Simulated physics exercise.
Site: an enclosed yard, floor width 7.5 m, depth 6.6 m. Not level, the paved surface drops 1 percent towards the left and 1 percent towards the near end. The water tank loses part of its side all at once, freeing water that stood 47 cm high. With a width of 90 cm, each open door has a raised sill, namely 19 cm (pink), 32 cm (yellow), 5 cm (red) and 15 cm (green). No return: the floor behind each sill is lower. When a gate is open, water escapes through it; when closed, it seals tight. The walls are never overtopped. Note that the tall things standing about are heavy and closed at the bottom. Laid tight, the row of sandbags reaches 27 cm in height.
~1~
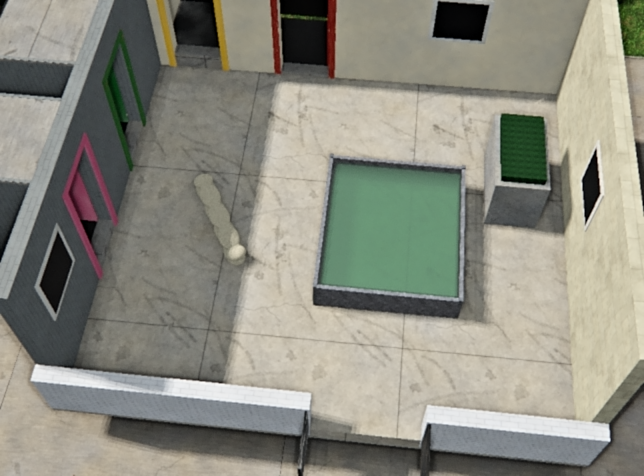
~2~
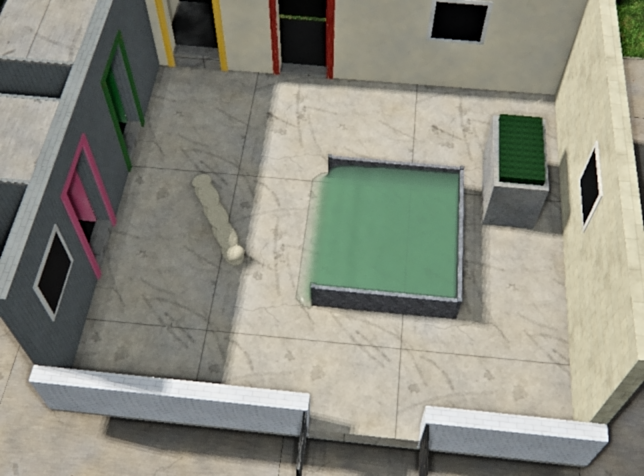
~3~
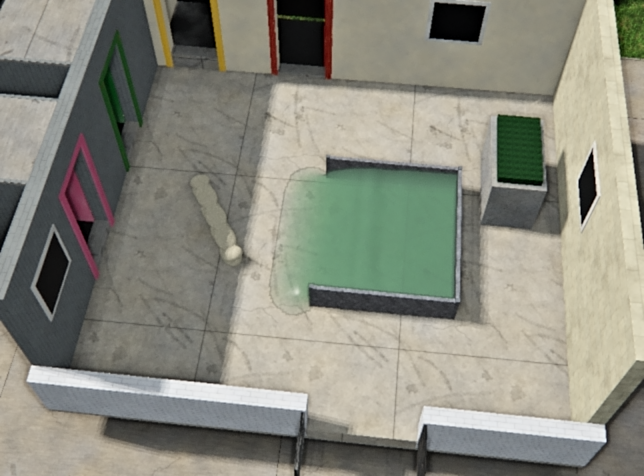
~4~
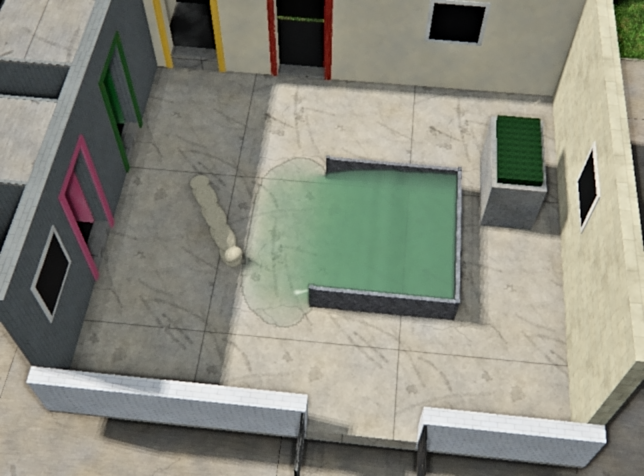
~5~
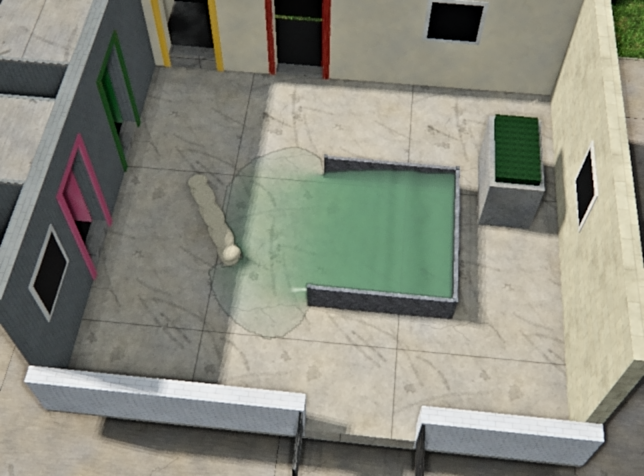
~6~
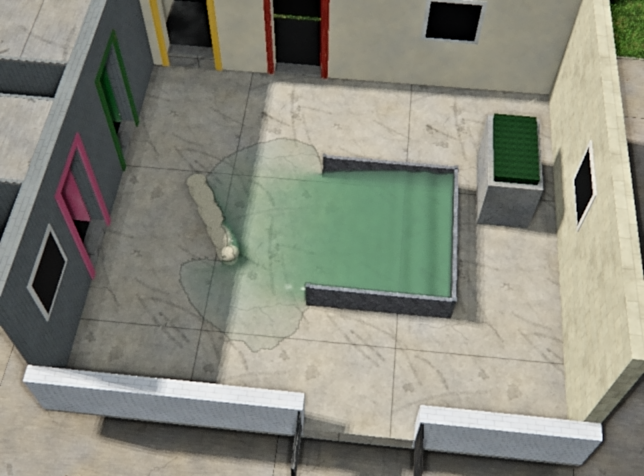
Green water sits still in a rectangular tank in a walled yard, then pours out as the tank's left side opens. It spreads leftward across the pale paving in a thin, widening sheet, reaches the row of sandbags, and flows around both ends, with its edge reaching past them on the shaded floor.
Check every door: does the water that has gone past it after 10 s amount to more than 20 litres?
Pink door: It does not. Yellow door: It does not. Red door: It does. Green door: It does not.
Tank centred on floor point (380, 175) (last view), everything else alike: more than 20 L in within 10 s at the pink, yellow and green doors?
Pink stays inside, yellow stays inside, green goes beyond, judged against that limit.
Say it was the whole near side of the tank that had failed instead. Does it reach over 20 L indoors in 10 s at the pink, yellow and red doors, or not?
Log - pink: Threshold not reached, yellow: Threshold not reached, red: Threshold not reached.
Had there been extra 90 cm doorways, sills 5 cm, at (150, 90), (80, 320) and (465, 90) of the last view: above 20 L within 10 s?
Well, the first is on the high side, the second is on the high side, and the third is on the low side.
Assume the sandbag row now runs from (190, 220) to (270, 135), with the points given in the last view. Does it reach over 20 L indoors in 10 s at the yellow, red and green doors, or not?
Checking the limit, yellow is fine, red is fine, green is fine.
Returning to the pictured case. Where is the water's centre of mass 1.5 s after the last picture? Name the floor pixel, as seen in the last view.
The water is centred near (278, 231).
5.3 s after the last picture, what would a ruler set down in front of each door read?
In cm: Pink 13, yellow 10, red 9, green 12.
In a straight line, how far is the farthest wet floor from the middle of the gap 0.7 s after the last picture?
That comes to near 3.8 m out.
Then, 0.7 s after the last picture water covers 25 % of the floor and is deepest (35 cm) near (235, 247); pink door not reached, yellow door not reached, red door not reached, green door not reached.
Then, 1.5 s after the last picture water covers 40 % of the floor and is deepest (34 cm) near (61, 389); pink door 8 cm at the sill, 0 L in, yellow door not reached, red door not reached, green door 11 cm at the sill, 0 L in.
Then, 2.8 s after the last picture water covers 45 % of the floor and is deepest (26 cm) near (151, 112); pink door 8 cm at the sill, 0 L in, yellow door 25 cm at the sill, 0 L in, red door 6 cm at the sill, 0 L in, green door 12 cm at the sill, 1 L in.
Then, 5.3 s after the last picture water covers 65 % of the floor and is deepest (19 cm) near (197, 216); pink door 13 cm at the sill, 0 L in, yellow door 10 cm at the sill, 0 L in, red door 9 cm at the sill, 28 L in, green door 12 cm at the sill, 2 L in.
Then, 9.3 s after the last picture water covers 90 % of the floor and is deepest (14 cm) near (205, 403); pink door 11 cm at the sill, 0 L in, yellow door 7 cm at the sill, 0 L in, red door 4 cm at the sill, 36 L in, green door 8 cm at the sill, 2 L in.
